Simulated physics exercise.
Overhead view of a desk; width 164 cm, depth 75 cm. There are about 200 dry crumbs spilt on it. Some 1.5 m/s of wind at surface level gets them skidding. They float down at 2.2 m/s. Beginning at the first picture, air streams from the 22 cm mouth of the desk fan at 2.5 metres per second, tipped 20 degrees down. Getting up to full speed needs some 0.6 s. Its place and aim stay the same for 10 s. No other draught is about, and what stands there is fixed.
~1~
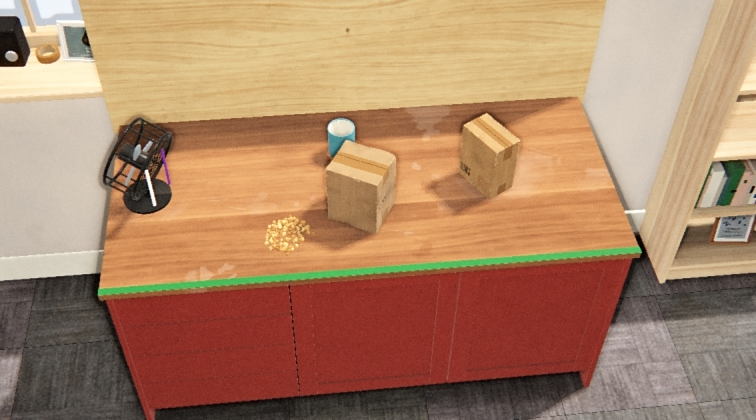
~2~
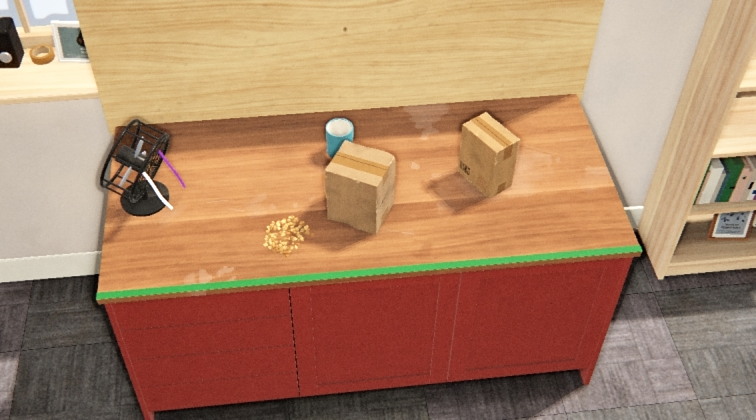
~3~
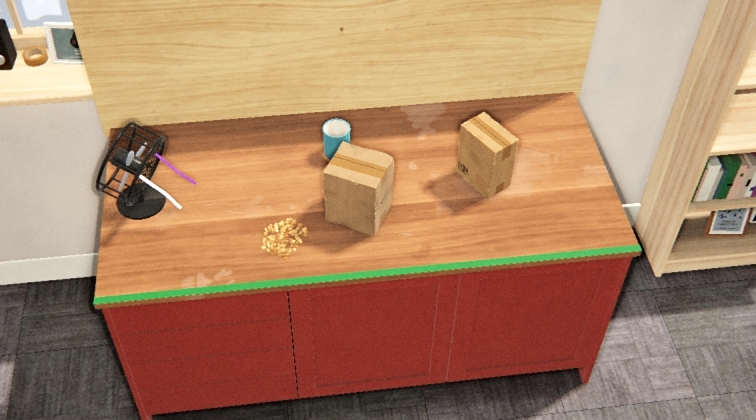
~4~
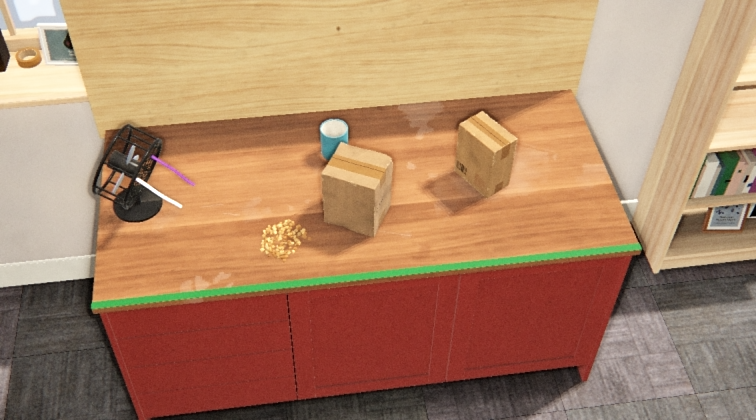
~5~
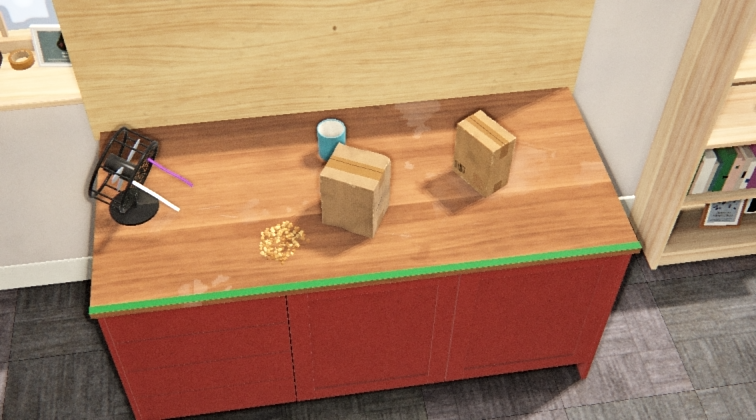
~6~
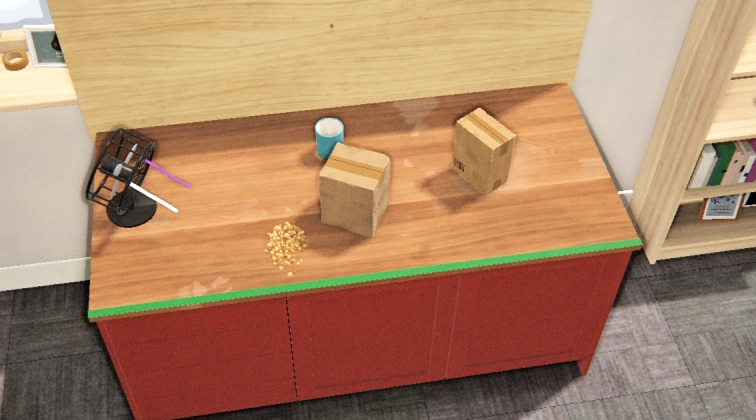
On a wooden desk with red cupboards, a small black fan stood left of two boxes, a blue mug and a pile of golden crumbs, which lay still before some shifted slightly and spread out.
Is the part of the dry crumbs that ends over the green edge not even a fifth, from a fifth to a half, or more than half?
The amount goes past half.
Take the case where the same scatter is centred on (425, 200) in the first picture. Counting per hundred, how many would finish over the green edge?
Roughly 0 per cent.
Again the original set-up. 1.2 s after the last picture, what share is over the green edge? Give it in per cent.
About 100 %.
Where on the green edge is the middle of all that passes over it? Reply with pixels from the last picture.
Around (386, 279).
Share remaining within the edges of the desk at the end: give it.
Roughly 0 per cent.
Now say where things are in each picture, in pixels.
The middle of the dry crumbs is near (284, 235), none has stirred yet and the mouth of the desk fan is at (138, 159), in the first frame.
The middle of the dry crumbs is near (284, 235), none has stirred yet and the green edge is centred on (377, 275), in the second frame.
The middle of the dry crumbs is near (282, 238), none has stirred yet, the top of a box is at (359, 163) and the top of a mug is at (337, 128), in the third frame.
The middle of the dry crumbs is near (280, 240) and none has stirred yet, in the fourth frame.
The middle of the dry crumbs is near (278, 242) and none has stirred yet, in the fifth frame.
The middle of the dry crumbs is near (288, 243), the farthest in sight from the desk fan is at (295, 273) and about 40 % have left their places, in the sixth frame.
Then, 1.2 s after the last picture, 2 % are on the move or not yet settled, 100 % are over the green edge.
Then, 2.4 s after the last picture, 0 % are on the move or not yet settled, 100 % are over the green edge.
Then, 4.7 s after the last picture, 0 % are on the move or not yet settled, 100 % are over the green edge.
Then, 9.2 s after the last picture, at the end, 100 % are over the green edge.
